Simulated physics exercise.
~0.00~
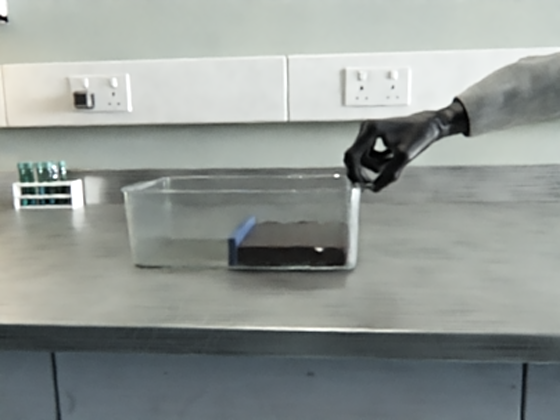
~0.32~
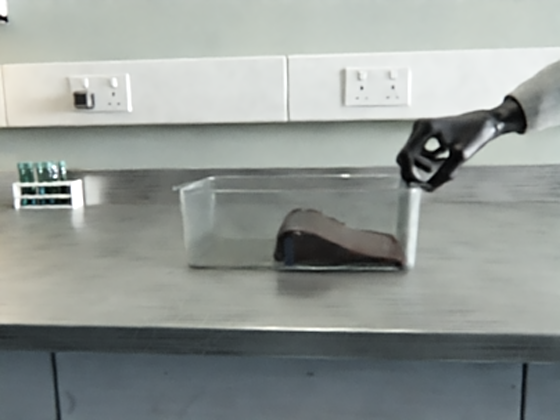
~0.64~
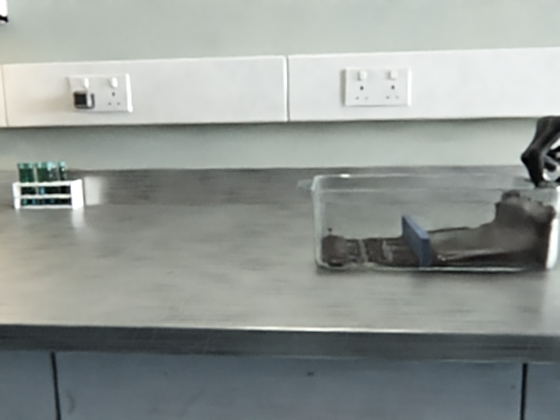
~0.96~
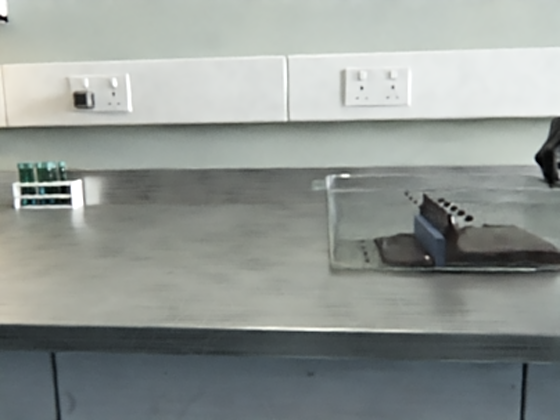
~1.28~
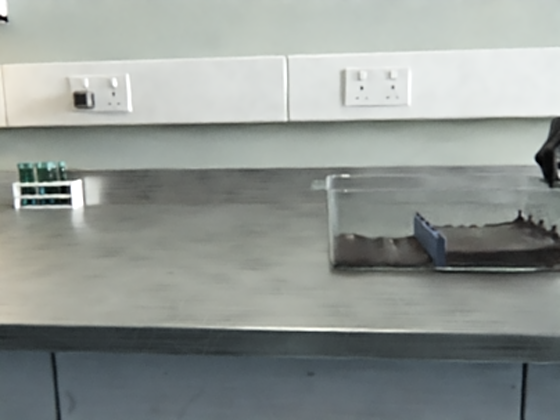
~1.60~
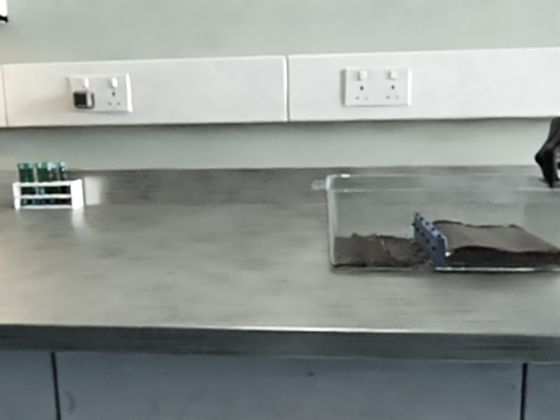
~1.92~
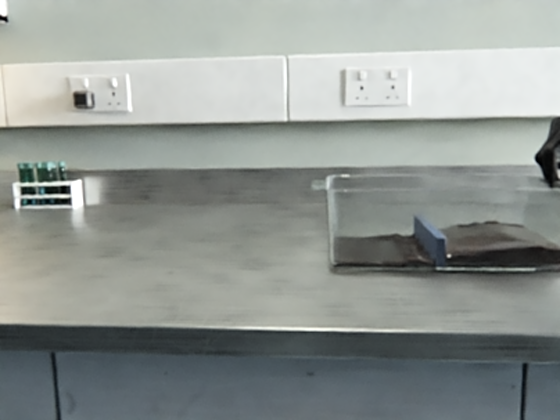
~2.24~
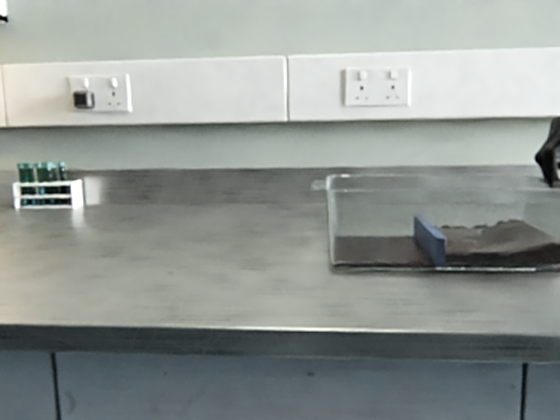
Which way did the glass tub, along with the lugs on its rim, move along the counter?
The tub and its lugs moved to the right, drawn along by the black-gloved hand.
